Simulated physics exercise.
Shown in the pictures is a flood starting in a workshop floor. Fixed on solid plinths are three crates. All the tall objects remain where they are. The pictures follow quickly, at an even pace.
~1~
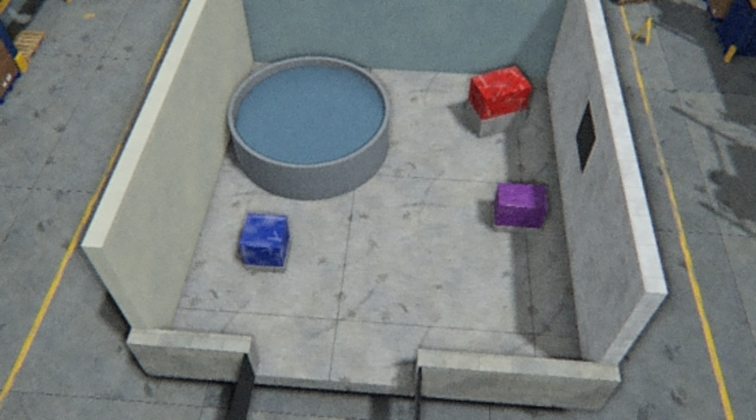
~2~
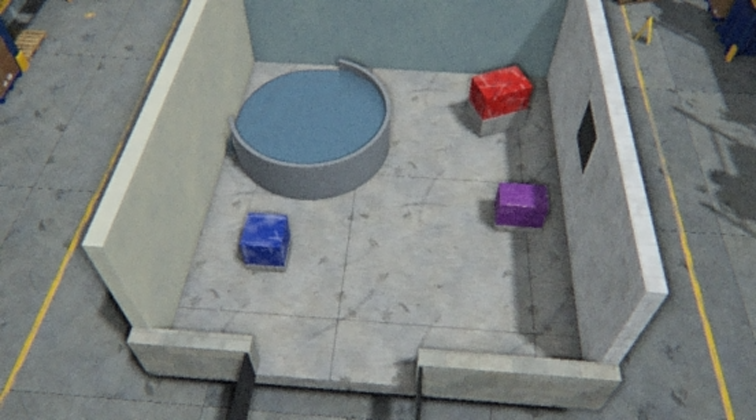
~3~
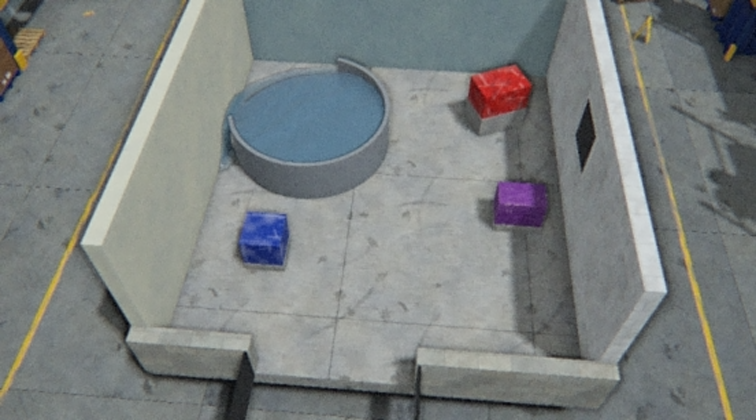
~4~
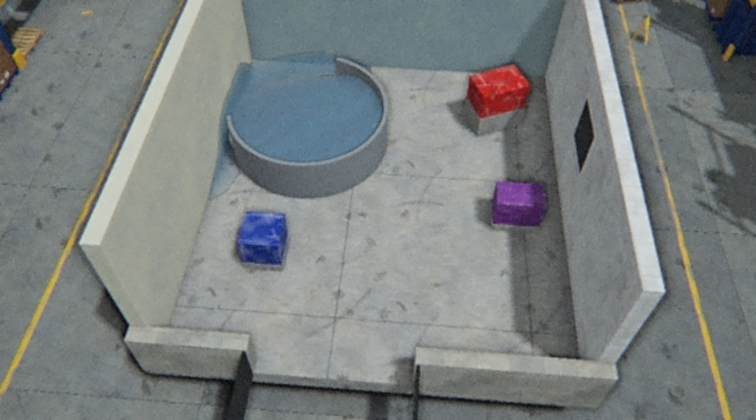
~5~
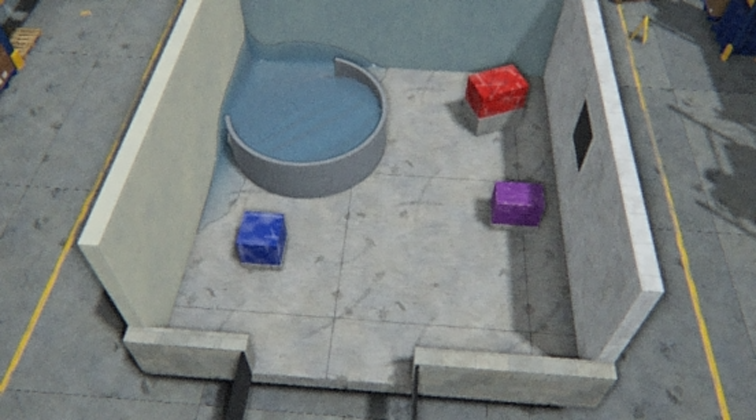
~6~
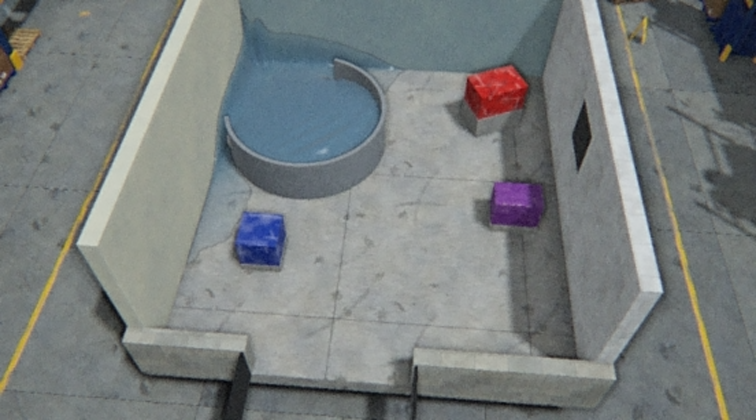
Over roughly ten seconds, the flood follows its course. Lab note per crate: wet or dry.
As I see it, the red crate ends up clear of the water; the blue crate ends up clear of the water; the purple crate ends up with water on it.
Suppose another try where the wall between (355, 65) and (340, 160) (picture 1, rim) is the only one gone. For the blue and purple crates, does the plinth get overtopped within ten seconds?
Observed: Blue is doused; purple is doused.
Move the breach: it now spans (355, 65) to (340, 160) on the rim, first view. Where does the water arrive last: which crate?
The blue-painted one comes last.
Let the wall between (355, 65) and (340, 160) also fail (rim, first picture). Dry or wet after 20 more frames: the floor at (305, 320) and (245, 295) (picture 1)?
In the order asked: Left untouched and left untouched.
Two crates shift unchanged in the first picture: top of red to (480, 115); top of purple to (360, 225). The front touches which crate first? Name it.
That should be the blue one.
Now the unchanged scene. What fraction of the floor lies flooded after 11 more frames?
Around 40 percent, give or take.
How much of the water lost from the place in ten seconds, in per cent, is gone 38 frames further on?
Working it through, I arrive at 10 per cent.
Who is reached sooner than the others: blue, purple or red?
My answer: The one in blue.
A moment on, water covers 25 % of the floor; the red crate not reached, the blue crate water round its plinth, the purple crate not reached.
Next, water covers 40 % of the floor; the red crate water round its plinth, the blue crate water round its plinth, the purple crate not reached.
Then, water covers 60 % of the floor; the red crate water round its plinth, the blue crate water round its plinth, the purple crate water round its plinth.
Later, water covers 95 % of the floor; the red crate water round its plinth, the blue crate water round its plinth, the purple crate water round its plinth.
In the end, water covers 100 % of the floor; the red crate stayed above the water, the blue crate stayed above the water, the purple crate was topped.
